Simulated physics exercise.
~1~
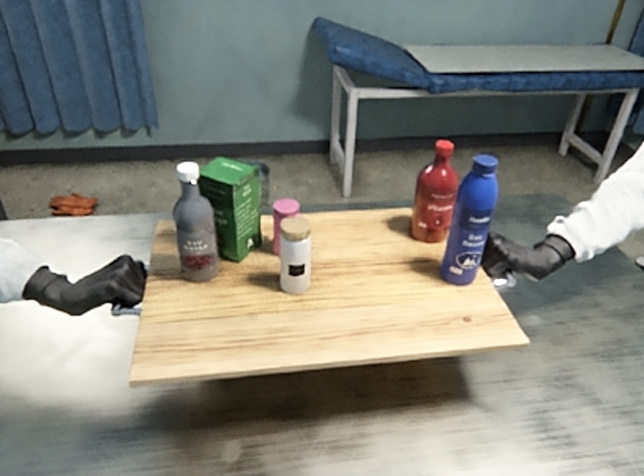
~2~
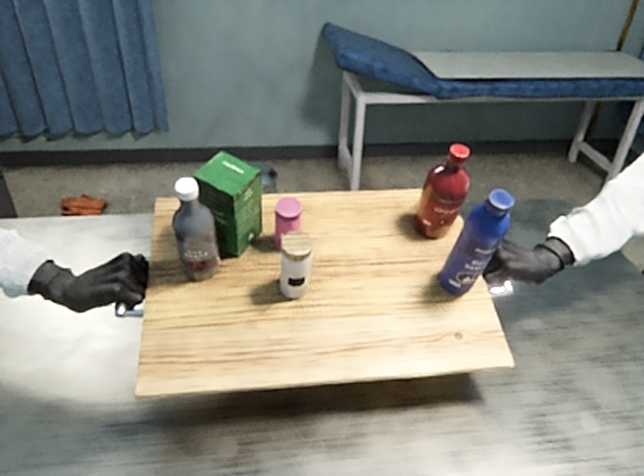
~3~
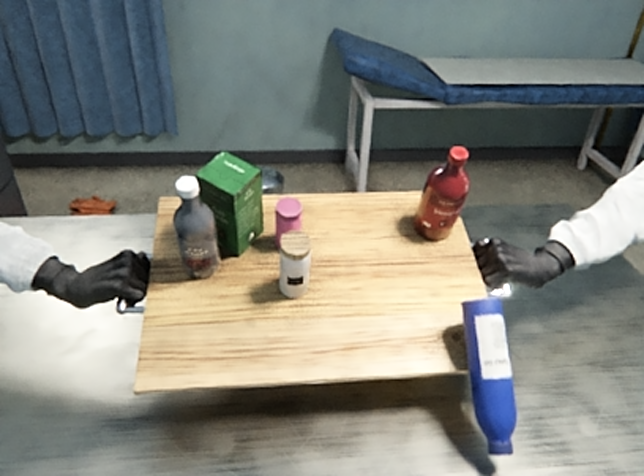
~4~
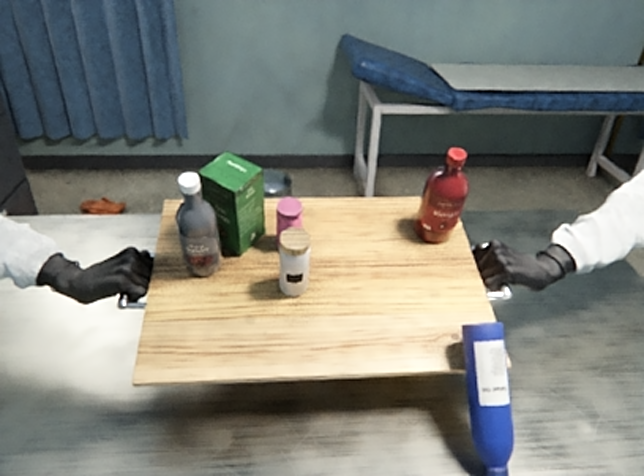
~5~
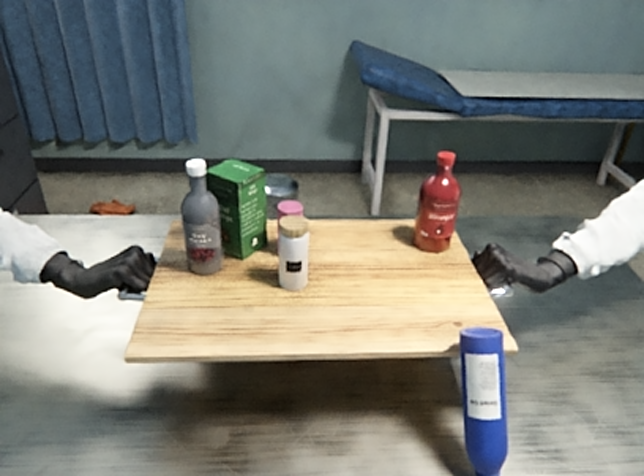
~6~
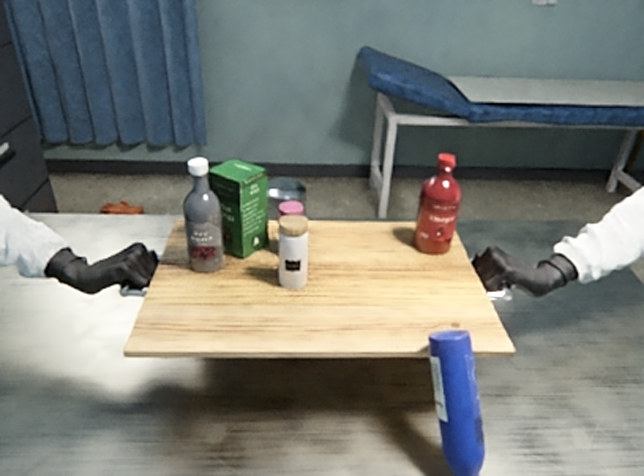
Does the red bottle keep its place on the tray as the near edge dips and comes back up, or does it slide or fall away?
The red bottle keeps its place, still standing upright near the far right corner of the tray at the end.
